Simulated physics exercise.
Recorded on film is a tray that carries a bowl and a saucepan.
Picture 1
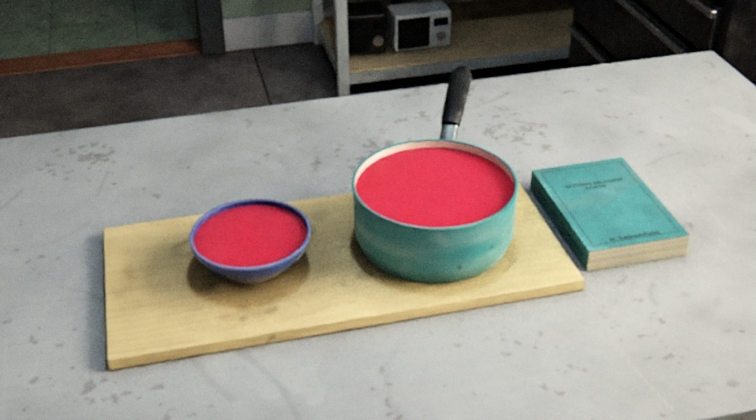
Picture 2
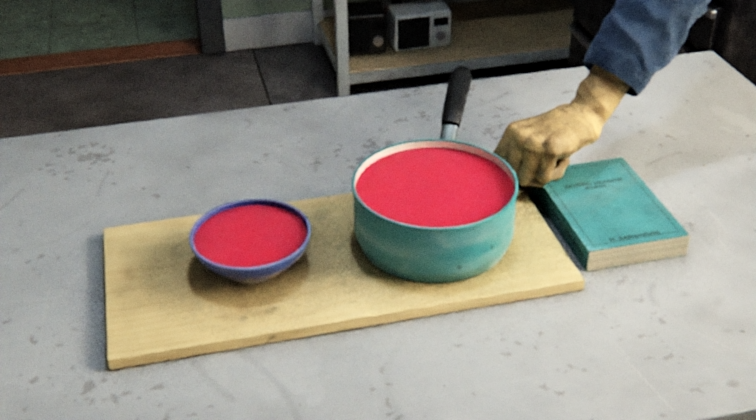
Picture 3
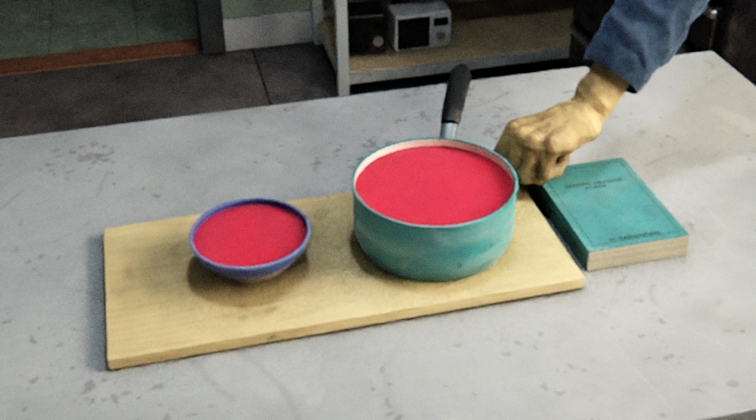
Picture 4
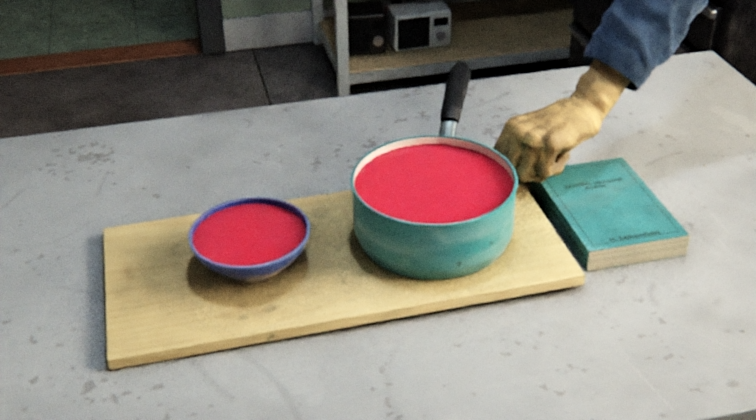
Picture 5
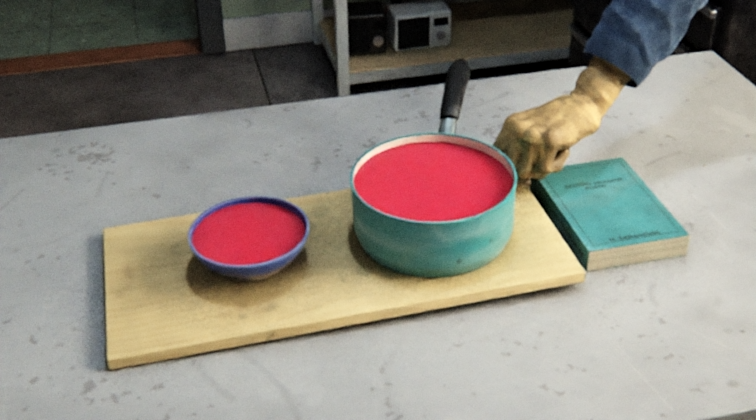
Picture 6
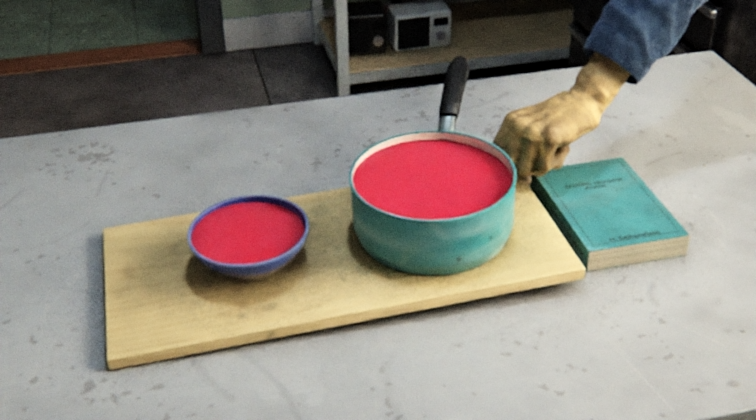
A hand in a blue sleeve reached in from the right, gripped the end of a wooden board beside a teal book, and slowly raised it slightly, with a bowl and saucepan of red liquid on top.
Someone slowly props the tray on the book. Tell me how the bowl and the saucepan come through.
As I see it, bowl: Retains its contents. Saucepan: Retains its contents.
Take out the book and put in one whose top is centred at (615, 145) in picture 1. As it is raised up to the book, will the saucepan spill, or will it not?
Outcome: Some overflow.
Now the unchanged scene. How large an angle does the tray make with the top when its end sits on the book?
4°, give or take.
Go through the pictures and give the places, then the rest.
In the first frame, the tray lies flat; bowl (252, 246) about three quarters full; saucepan (434, 208) nearly full; book (639, 253).
In the second frame, a hand takes the end of the tray; bowl about three quarters full, surface at (251, 237); saucepan nearly full, surface at (435, 189).
In the third frame, the end has come up a little; bowl (251, 245) about three quarters full; saucepan (434, 207) nearly full.
In the fourth frame, slope near 1°; bowl about three quarters full, surface at (250, 236); saucepan nearly full, surface at (434, 185); book (639, 253).
In the fifth frame, the tray slopes by about 1°; bowl (251, 244) about three quarters full; saucepan (433, 202) nearly full.
In the sixth frame, the end is rising; bowl about three quarters full, surface at (249, 233); saucepan nearly full, surface at (432, 181); book (639, 253).
Soon after, the tray slopes by about 3°; bowl, nothing has left it; saucepan, nothing has left it.
Later, the tray slopes by about 5°; bowl, nothing has left it; saucepan, nothing has left it.
In the end, the tray slopes by about 4°, resting on the book; bowl, nothing has left it; saucepan, nothing has left it.
